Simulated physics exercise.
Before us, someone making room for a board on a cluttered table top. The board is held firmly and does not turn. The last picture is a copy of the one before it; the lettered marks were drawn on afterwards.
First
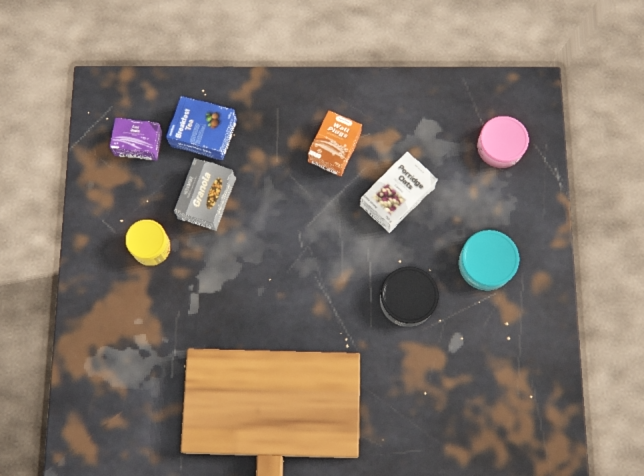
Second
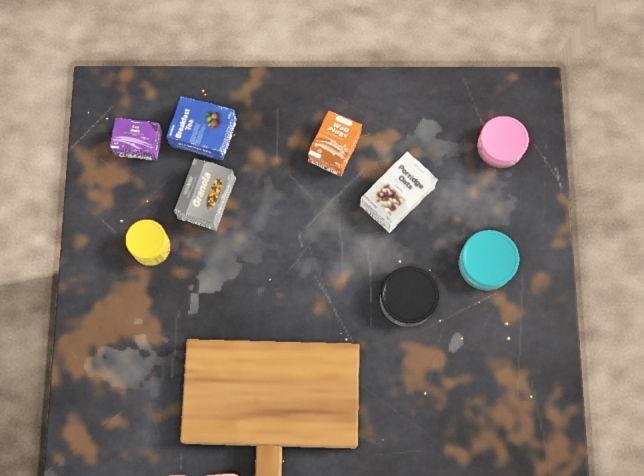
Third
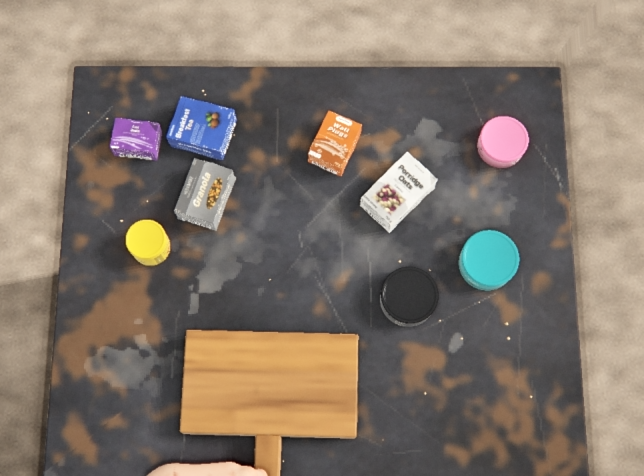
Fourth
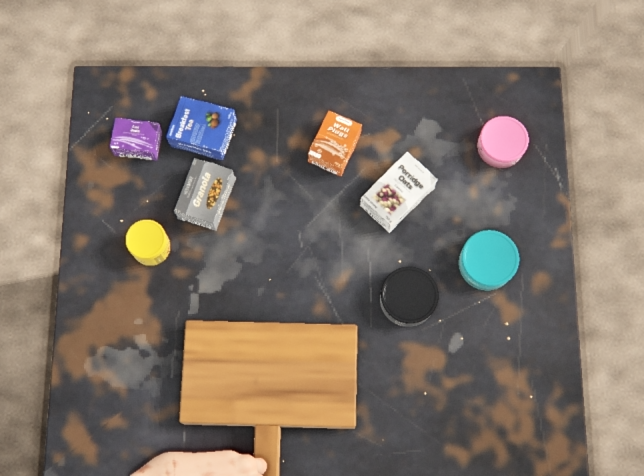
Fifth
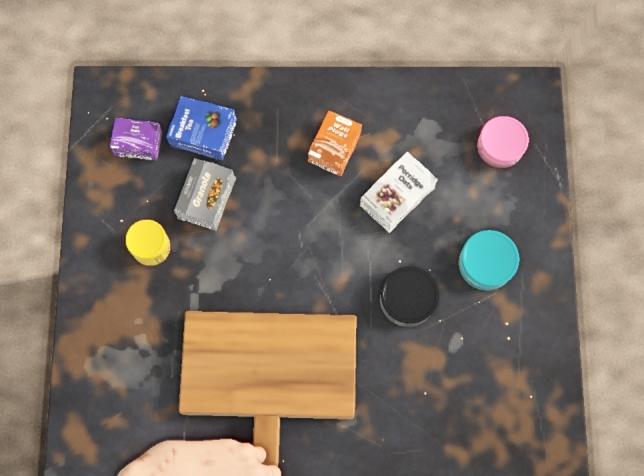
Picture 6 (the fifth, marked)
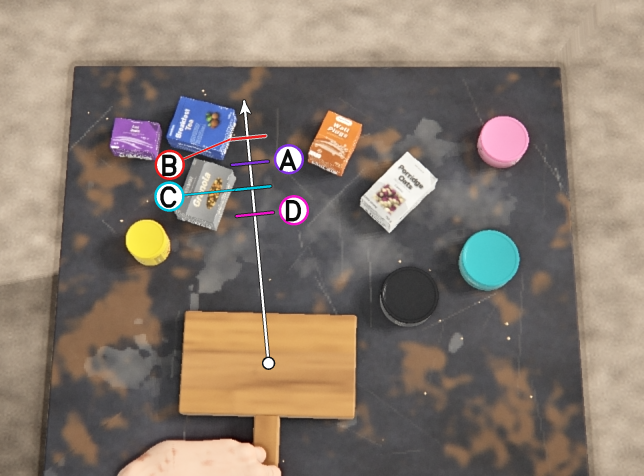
A hand slowly pushes a wooden board up the dark table toward the scattered packets and jars.
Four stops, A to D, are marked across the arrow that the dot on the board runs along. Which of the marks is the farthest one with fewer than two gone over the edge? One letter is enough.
No second one falls up to B.
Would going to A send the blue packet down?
Yes.
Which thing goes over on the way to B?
It is the blue packet.
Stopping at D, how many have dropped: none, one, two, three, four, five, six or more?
The count is none.
On the marked copy, A at (250, 163); B at (248, 138); C at (252, 188); D at (255, 214); the arrow from (269, 363) to (244, 102); the white dot at (269, 363).
Taking B. A third of the way, board (261, 282); pink jar (502, 143); purple box (137, 140).
Two thirds of the way, board (254, 202); blue packet (199, 79); grey packet (190, 127).
When it is over, board (249, 143); blue packet over the edge; grey packet (186, 70); one fallen.
As for the rest, A is within the limit but short; C is within the limit but short; D is within the limit but short.
